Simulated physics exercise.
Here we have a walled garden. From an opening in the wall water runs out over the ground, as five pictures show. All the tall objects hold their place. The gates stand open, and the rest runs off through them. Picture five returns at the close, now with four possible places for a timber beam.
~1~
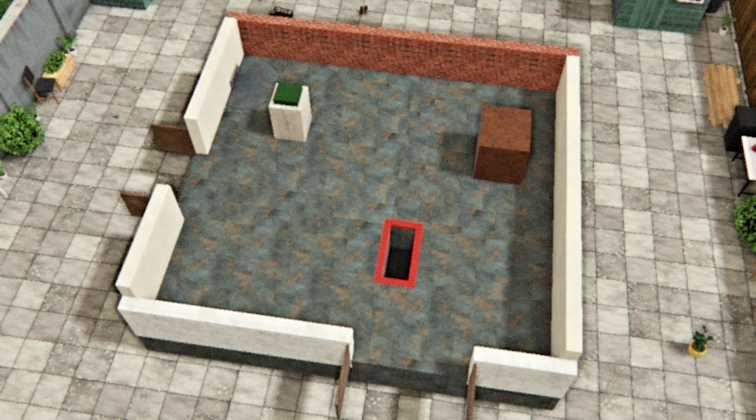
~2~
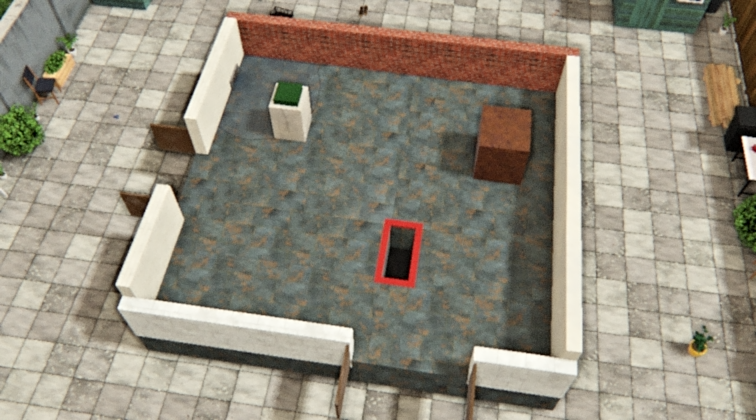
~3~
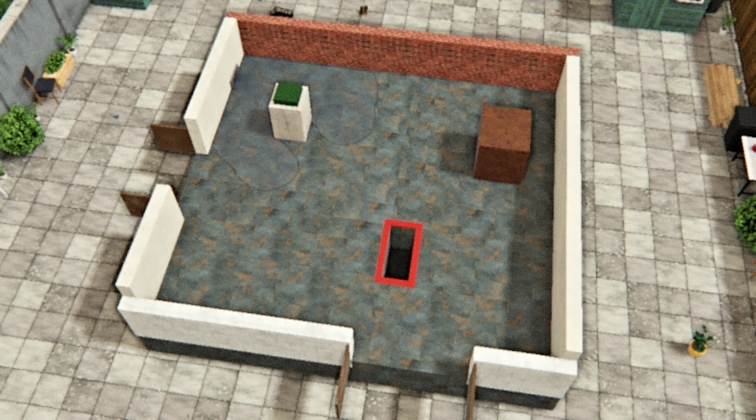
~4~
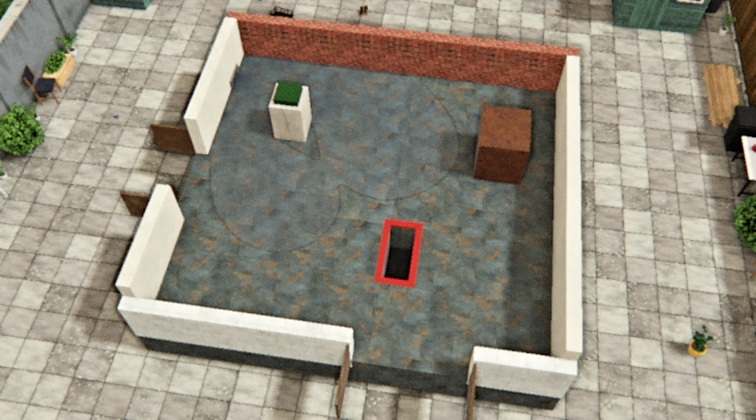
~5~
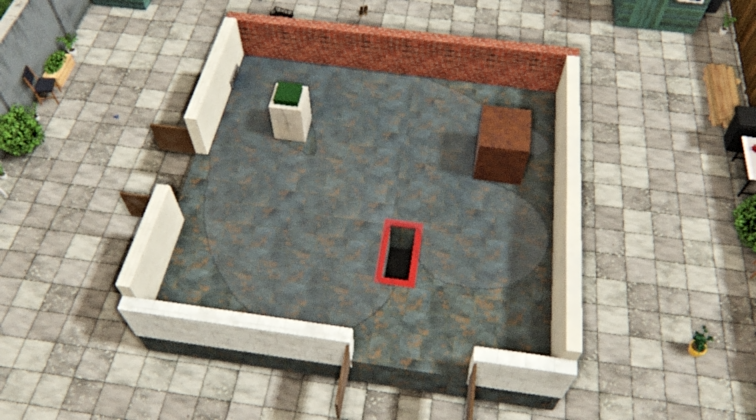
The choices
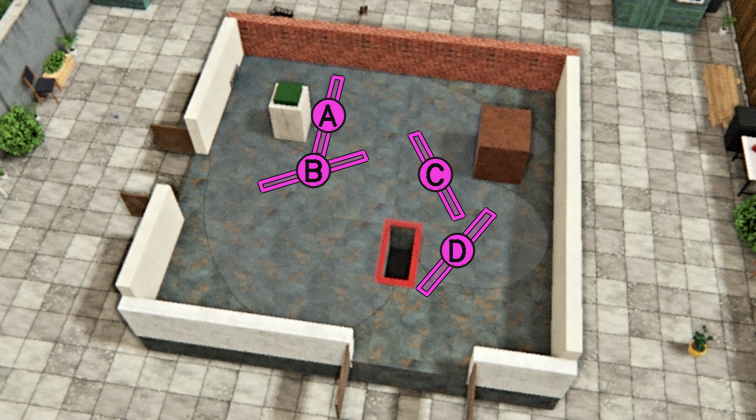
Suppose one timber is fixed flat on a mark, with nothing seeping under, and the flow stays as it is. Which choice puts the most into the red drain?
Take D.
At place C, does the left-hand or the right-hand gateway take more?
The right one.
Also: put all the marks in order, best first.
Best to worst: D, C, A, B.
On the marked copy, A from (318, 155) to (338, 77); B from (261, 186) to (364, 155); C from (414, 134) to (458, 217); D from (422, 291) to (490, 212).
Choosing A, about 15 % of the stream goes into the red drain, about 80 % out by the gates.
Choosing B, about 9 % of the stream goes into the red drain, about 90 % out by the gates.
Choosing C, about 27 % of the stream goes into the red drain, about 71 % out by the gates.
Choosing D, about 46 % of the stream goes into the red drain, about 50 % out by the gates.
